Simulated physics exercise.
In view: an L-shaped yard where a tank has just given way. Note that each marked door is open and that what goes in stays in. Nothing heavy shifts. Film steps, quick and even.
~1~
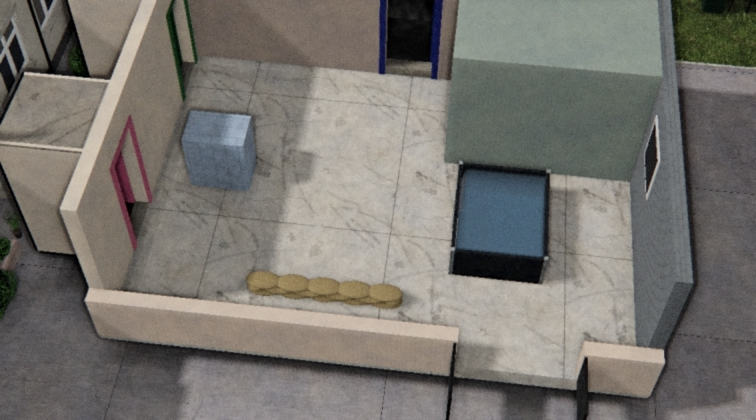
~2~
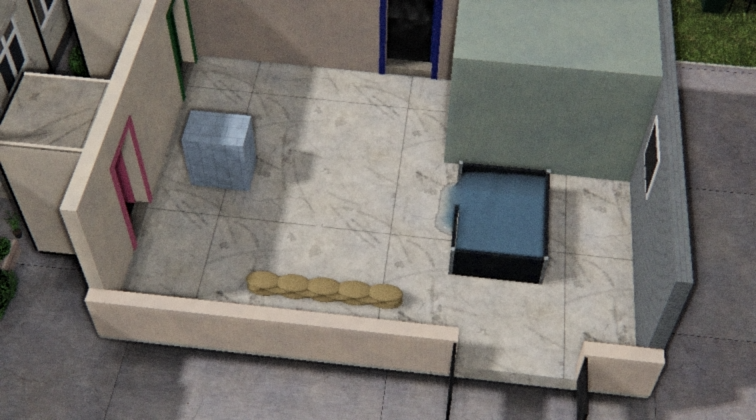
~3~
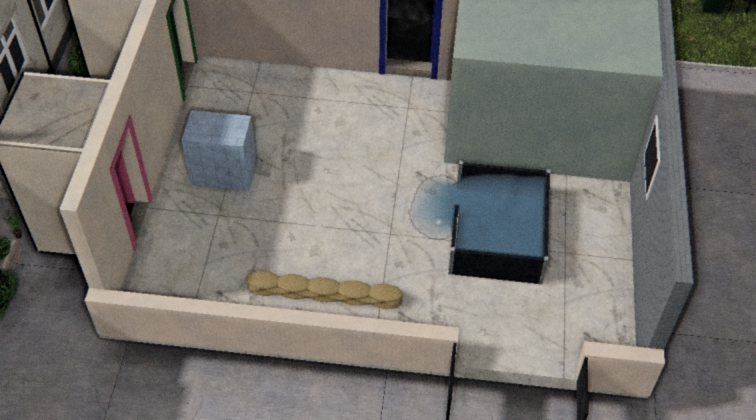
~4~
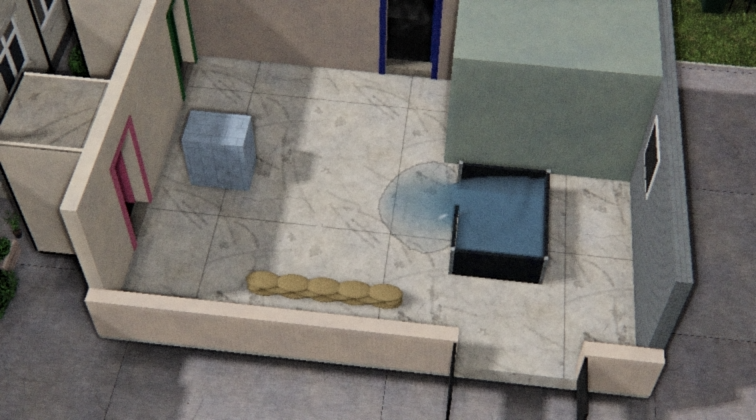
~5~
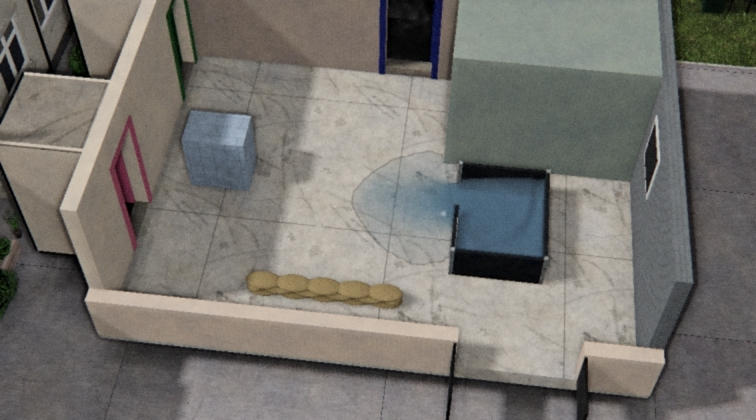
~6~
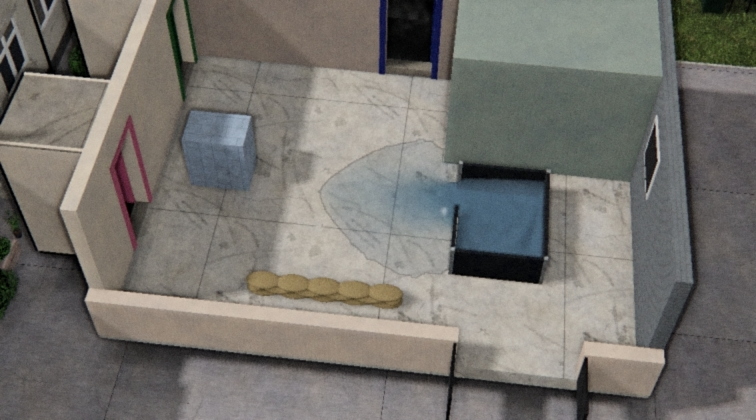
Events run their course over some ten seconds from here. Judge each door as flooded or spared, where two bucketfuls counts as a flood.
The pink door is flooded, the blue door is spared, the green door is flooded.
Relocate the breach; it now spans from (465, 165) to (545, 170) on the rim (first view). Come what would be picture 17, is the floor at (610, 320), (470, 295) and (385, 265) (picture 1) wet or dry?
The first spot is swamped, the second spared, the third spared.
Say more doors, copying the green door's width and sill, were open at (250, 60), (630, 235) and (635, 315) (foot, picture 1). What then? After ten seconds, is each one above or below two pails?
Well, the first one overshoots, the next doesn't reach it, and the last doesn't reach it.
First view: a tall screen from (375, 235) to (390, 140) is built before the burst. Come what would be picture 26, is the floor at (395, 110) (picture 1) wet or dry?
Answer: Wet.
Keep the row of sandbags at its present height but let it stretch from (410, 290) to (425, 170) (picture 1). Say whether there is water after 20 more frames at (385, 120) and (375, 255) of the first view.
Swamped, spared.
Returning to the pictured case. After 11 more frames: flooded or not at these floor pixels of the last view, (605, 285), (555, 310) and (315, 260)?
Lab note, in the order given: Unwetted, unwetted, wet through.
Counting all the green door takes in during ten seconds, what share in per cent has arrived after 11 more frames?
Around 0 %.
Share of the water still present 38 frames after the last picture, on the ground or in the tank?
That comes to around 92 in a hundred.
A moment on, water covers 25 % of the floor; the pink door not reached, the blue door not reached, the green door not reached.
Next, water covers 45 % of the floor; the pink door not reached, the blue door wet at the sill, nothing in, the green door not reached.
Then, water covers 60 % of the floor; the pink door over two buckets in, the blue door wet at the sill, nothing in, the green door under two buckets in.
Later, water covers 65 % of the floor; the pink door over two buckets in, the blue door wet at the sill, nothing in, the green door over two buckets in.
In the end, water covers 75 % of the floor; the pink door over two buckets in, the blue door wet at the sill, nothing in, the green door far over two buckets in.
